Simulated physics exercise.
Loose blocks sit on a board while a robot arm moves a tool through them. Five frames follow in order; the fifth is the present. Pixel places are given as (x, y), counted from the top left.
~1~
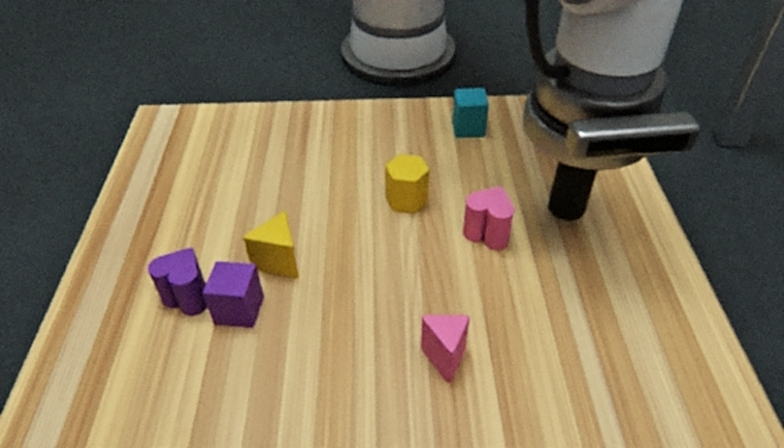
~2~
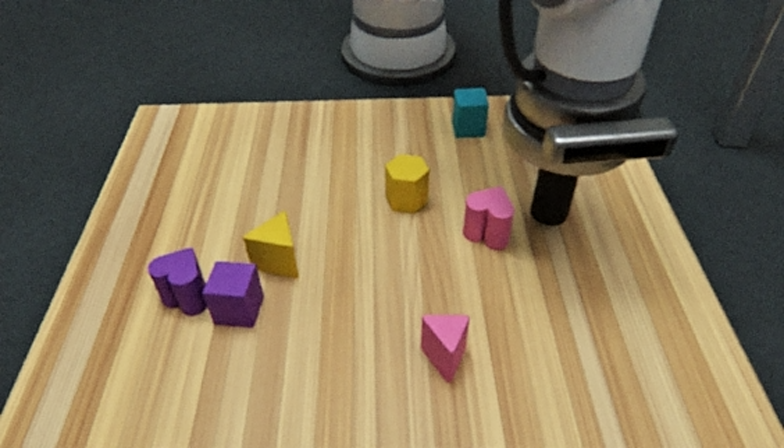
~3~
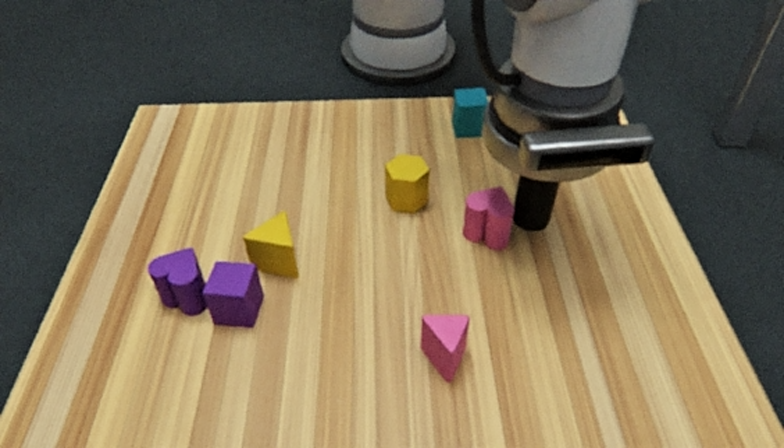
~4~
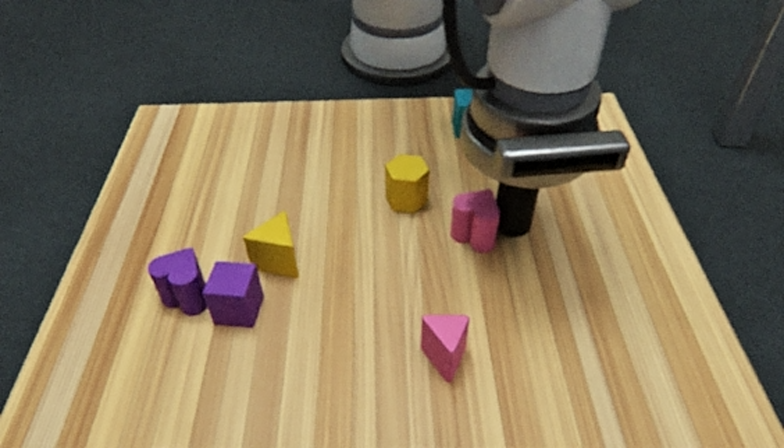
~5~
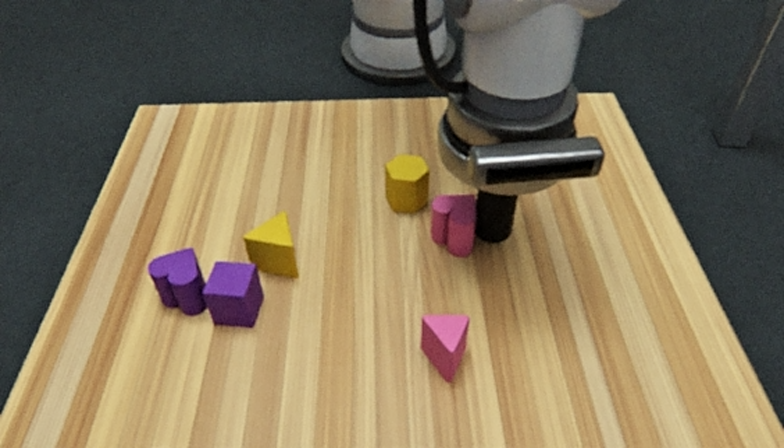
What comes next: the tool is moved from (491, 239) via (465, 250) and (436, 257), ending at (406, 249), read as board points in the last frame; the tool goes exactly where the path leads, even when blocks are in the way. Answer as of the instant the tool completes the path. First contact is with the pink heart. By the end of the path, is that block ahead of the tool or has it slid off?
The pink heart stays in front.
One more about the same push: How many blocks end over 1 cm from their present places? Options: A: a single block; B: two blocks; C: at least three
My answer is option A.
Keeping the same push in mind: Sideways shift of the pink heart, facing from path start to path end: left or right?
That block drifts right.
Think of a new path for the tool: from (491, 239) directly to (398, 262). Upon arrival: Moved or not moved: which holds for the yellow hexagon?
It stays put.
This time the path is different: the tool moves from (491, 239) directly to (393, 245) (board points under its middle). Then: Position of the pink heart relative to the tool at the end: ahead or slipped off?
Before the tool.
On the path given first. Halfway along, tool (451, 246); pink heart (416, 212), turned 30° clockwise.
At the end, tool (406, 240); yellow hexagon still; pink heart (373, 204), turned 35° clockwise.
